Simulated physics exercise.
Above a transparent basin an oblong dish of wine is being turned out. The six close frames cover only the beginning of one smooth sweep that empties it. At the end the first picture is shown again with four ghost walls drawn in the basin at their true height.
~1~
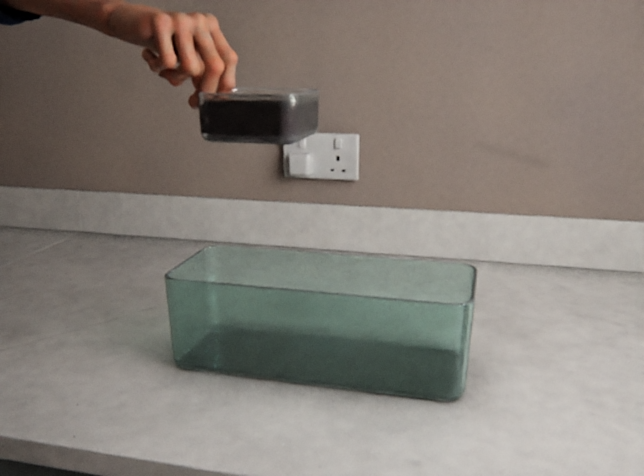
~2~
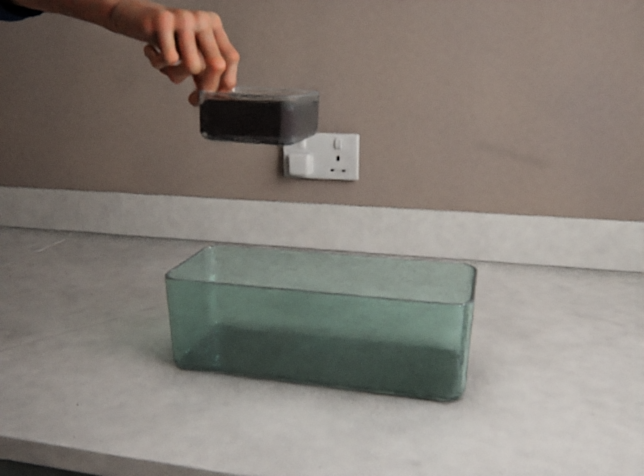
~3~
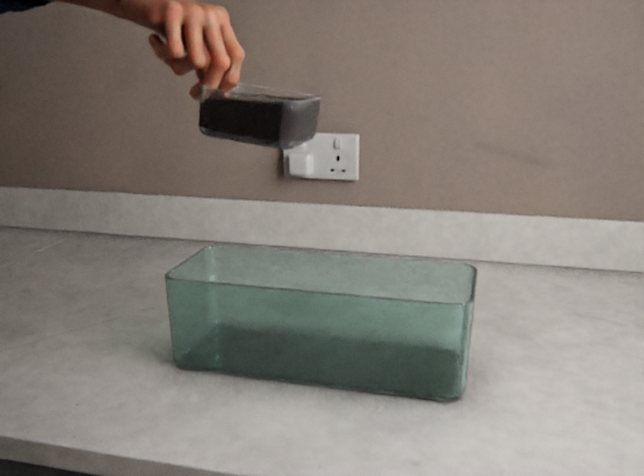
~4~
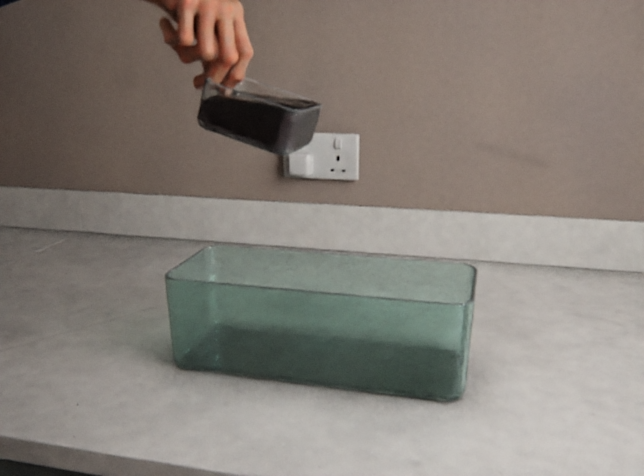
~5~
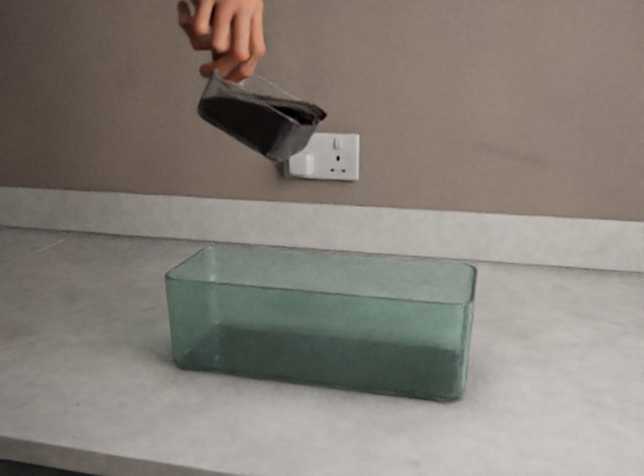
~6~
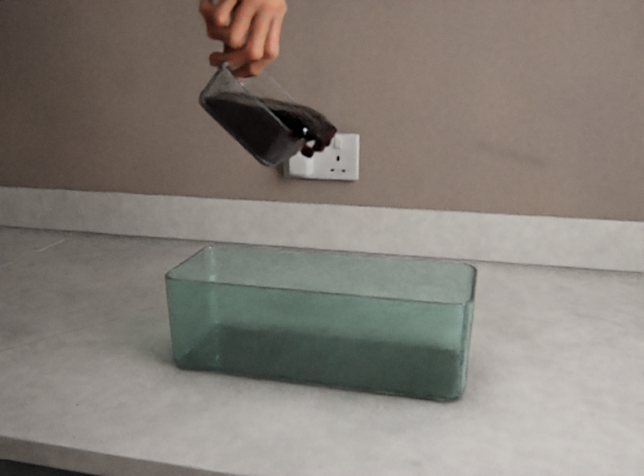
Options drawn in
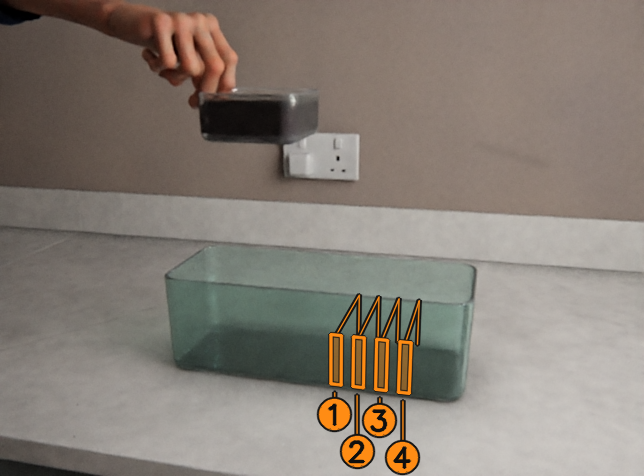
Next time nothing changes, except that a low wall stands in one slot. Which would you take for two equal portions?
2 works best here.
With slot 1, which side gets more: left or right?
The right side.
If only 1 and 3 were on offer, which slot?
Here it is slot 1.
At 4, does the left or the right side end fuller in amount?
More ends on the left.
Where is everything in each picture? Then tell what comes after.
The first frame shows upright, lip at (306, 91); basin from (176, 363) to (465, 398); nothing has left yet.
The second frame shows upright, lip at (307, 93); nothing has left yet.
The third frame shows tipped about 8°, lip at (309, 98); nothing has left yet.
The fourth frame shows tipped about 17°, lip at (311, 107); nothing has left yet.
The fifth frame shows tipped about 29°, lip at (311, 118); wine is over the lip, down to (315, 121).
The sixth frame shows tipped about 42°, lip at (309, 130); wine is over the lip, down to (315, 152).
In orange, 1 at (334, 392); 2 at (357, 395); 3 at (379, 398); 4 at (402, 401).
If 1 is chosen, about 25 % ends left of the wall and 71 % right of it; 4 % is lost outside.
If 2 is chosen, about 52 % ends left of the wall and 44 % right of it; 4 % is lost outside.
If 3 is chosen, about 87 % ends left of the wall and 3 % right of it; 11 % is lost outside.
If 4 is chosen, about 93 % ends left of the wall and 3 % right of it; 4 % is lost outside.
